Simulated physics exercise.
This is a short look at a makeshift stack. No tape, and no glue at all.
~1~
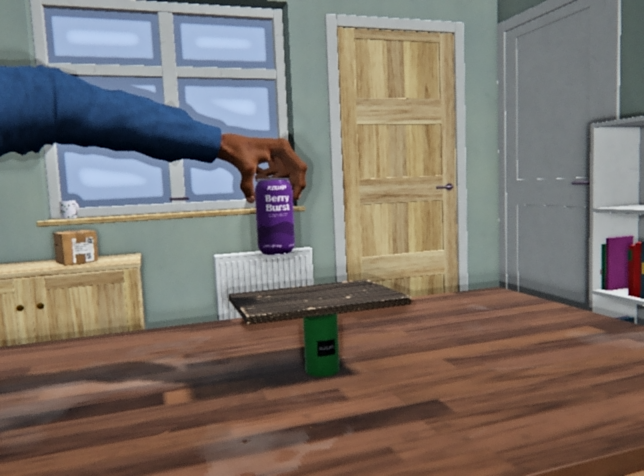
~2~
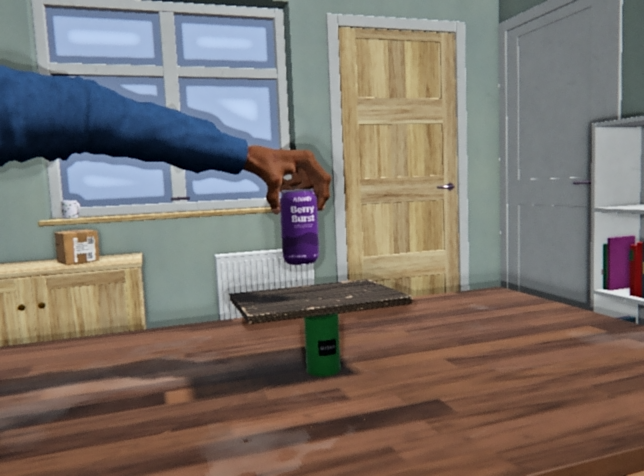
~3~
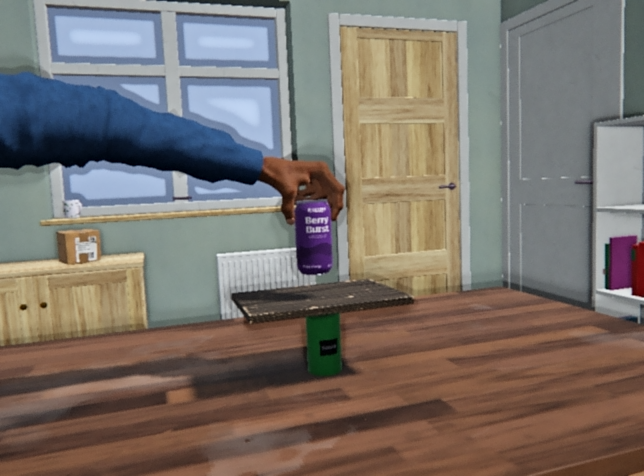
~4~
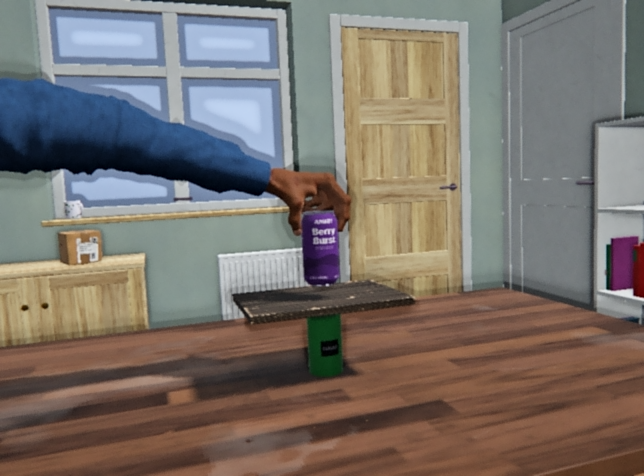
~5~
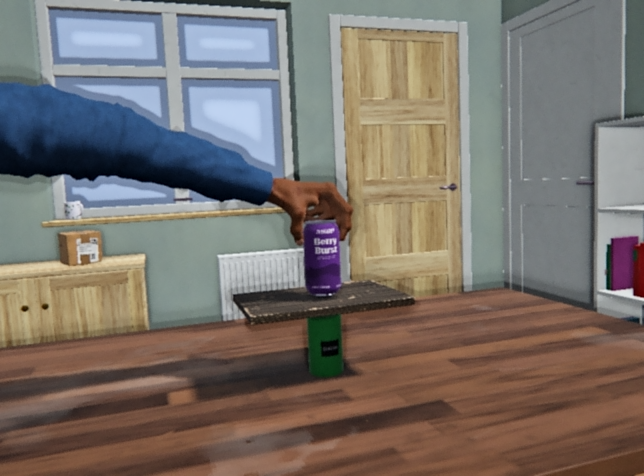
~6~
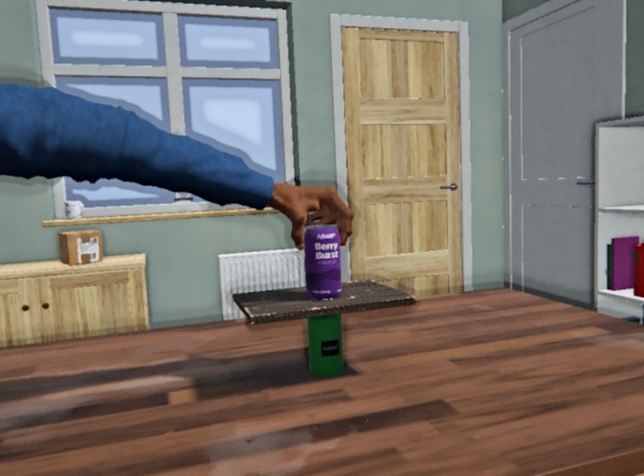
In a room with a wooden table, a hand in a blue sleeve moved a purple can to the right and lowered it onto a dark board resting on a green jar, keeping hold of it.
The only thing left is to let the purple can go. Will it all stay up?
I expect it to stay steady.
Then, 0.30 s on from there, no change.
Then, 0.70 s on from there, purple can resting near (323, 262).
In the end, all 3 unmoved. At the end, from the last picture's camera, purple can near (323, 262). The stack keeps its balance.
